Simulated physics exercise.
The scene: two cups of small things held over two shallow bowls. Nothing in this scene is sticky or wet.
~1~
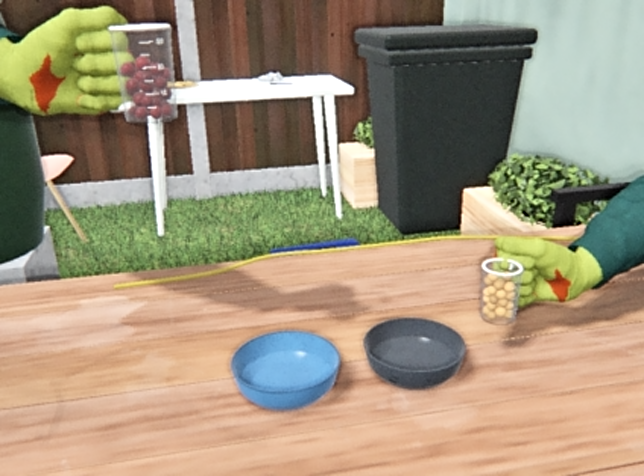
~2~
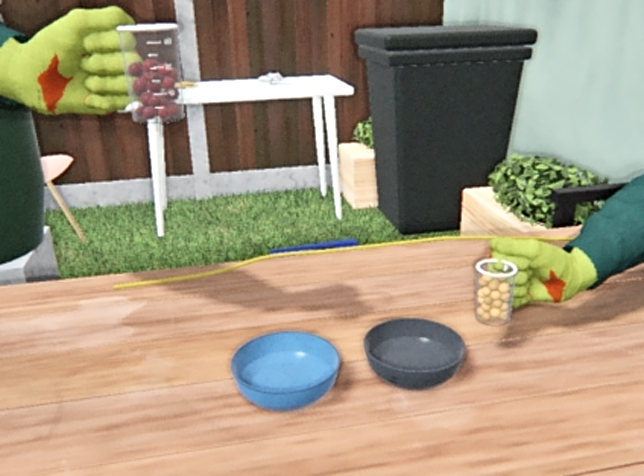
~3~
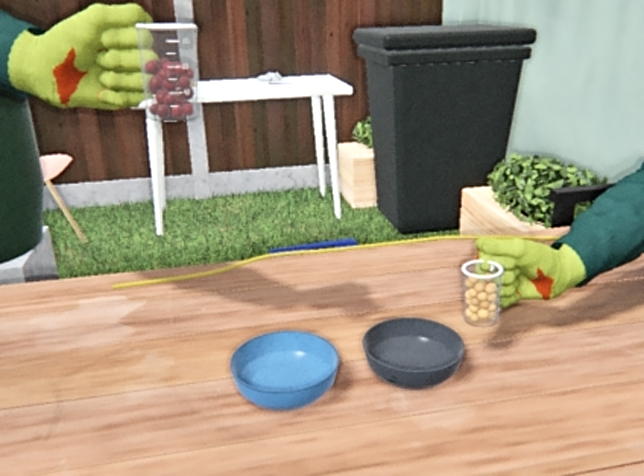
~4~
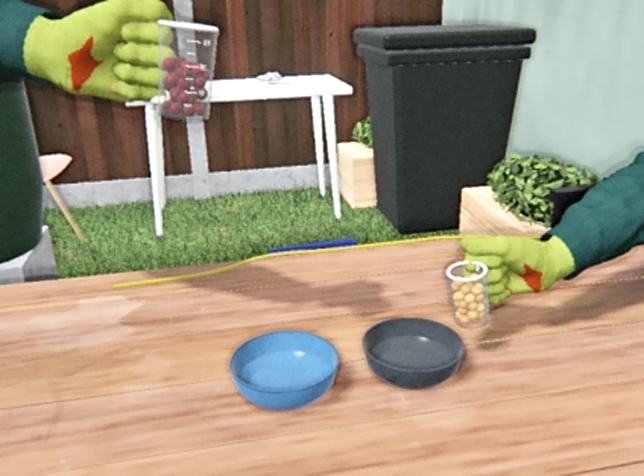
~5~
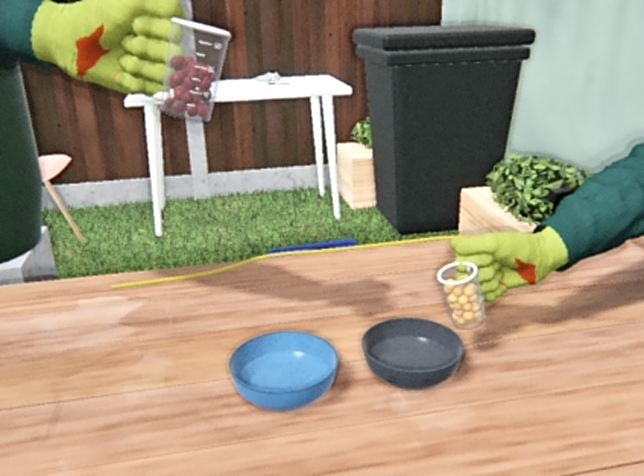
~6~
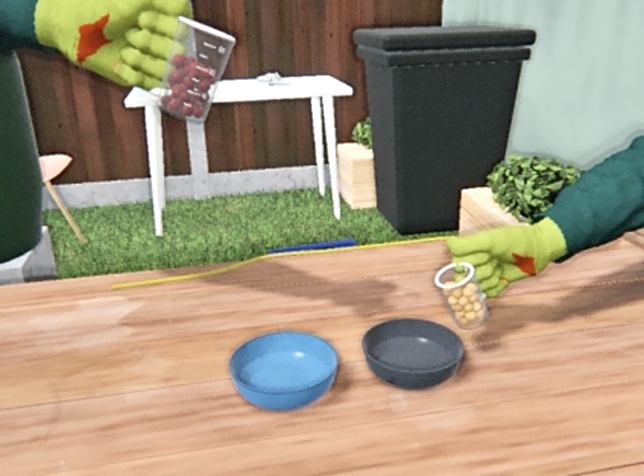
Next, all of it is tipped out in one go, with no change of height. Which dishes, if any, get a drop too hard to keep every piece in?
On the left the dish does not keep every piece, right keeps every piece.
Then, 0.36 s later than the last frame, left, every one still in the cup; right, every one still in the cup.
Then, 0.82 s later than the last frame, left, every one still in the cup; right, every one still in the cup.
Then, 1.31 s later than the last frame, left, the larger part still in the cup, roughly a quarter in the air; right, roughly two thirds still in the cup, roughly a third in the dish, about a tenth in the air.
When it is over, left, roughly two thirds in the dish, roughly a third outside the dish; right, every one in the dish, not one outside the dish.
